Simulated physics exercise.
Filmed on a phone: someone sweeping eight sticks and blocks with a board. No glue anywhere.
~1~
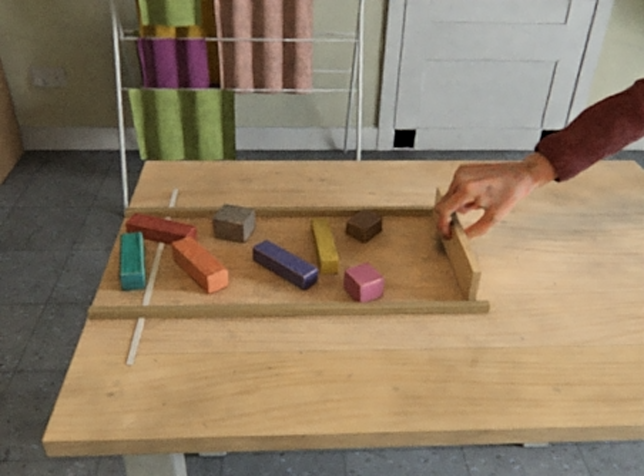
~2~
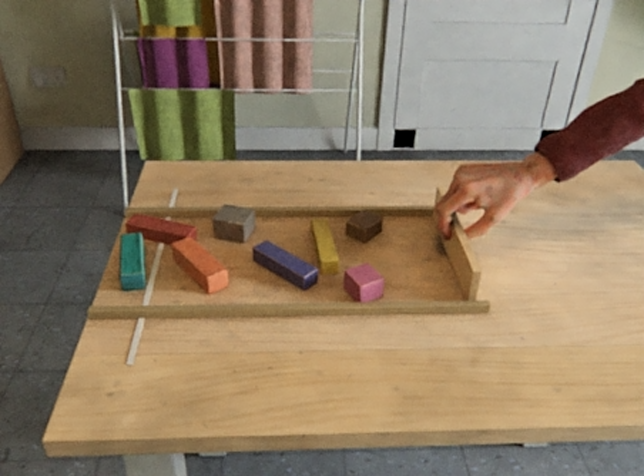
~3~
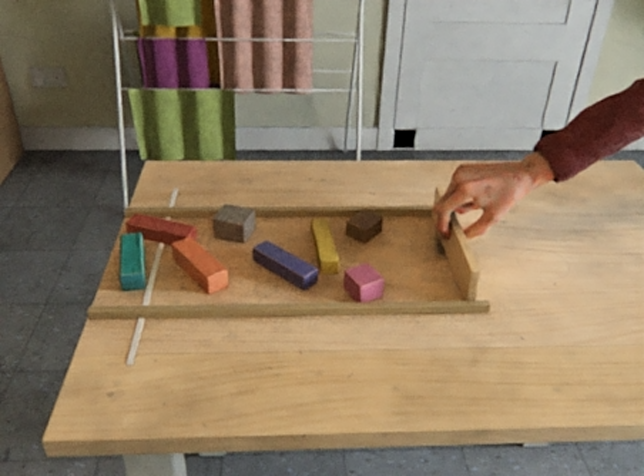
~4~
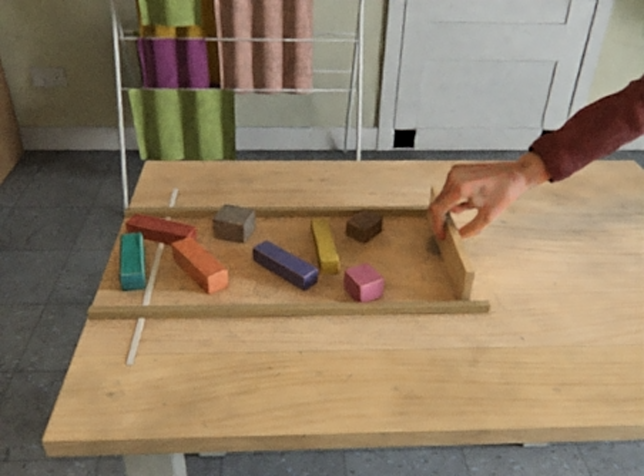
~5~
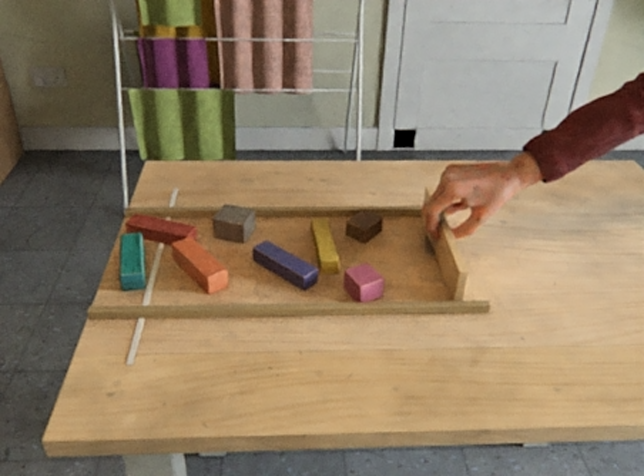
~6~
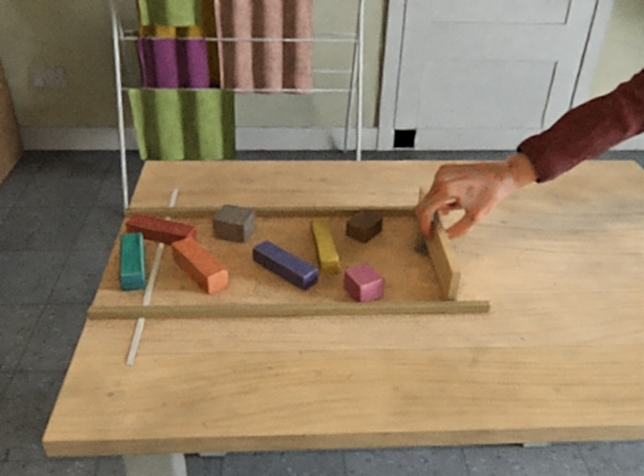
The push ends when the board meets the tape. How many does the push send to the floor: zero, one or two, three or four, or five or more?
As it turns out, the number that fall off is three or four.
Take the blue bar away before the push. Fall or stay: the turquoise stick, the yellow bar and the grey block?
The turquoise stick drops off; the yellow bar remains up; the grey block is kept.
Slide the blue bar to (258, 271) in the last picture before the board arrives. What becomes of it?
It remains up.
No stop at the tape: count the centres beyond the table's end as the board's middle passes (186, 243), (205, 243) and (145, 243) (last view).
It would be 1, 0 and 5.
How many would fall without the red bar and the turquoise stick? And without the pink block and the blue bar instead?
1 in the first case, 2 in the second.
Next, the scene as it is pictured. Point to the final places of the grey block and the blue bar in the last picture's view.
Near (125, 217) and (106, 274).
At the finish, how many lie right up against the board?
It touches 3.
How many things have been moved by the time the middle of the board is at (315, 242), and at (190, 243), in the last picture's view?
At the one place 4, at the other 8.
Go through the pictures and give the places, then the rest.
In the first picture, turquoise stick (132, 261); red bar (161, 230); orange bar (199, 264); board (455, 241); tape (157, 260).
In the second picture, red bar (161, 231); board (455, 241).
In the third picture, orange bar (199, 264); grey block (234, 223).
In the fourth picture, turquoise stick (132, 261); blue bar (284, 264).
In the fifth picture, red bar (161, 231); pink block (364, 283).
In the sixth picture, turquoise stick (132, 261); red bar (161, 231); orange bar (199, 264); board (436, 241); tape (157, 260).
A little later, none off yet; turquoise stick at rest near (132, 261); red bar at rest near (161, 231); orange bar at rest near (199, 264).
When it is over, the number that fall off is three or four; down, orange bar, red bar and turquoise stick.
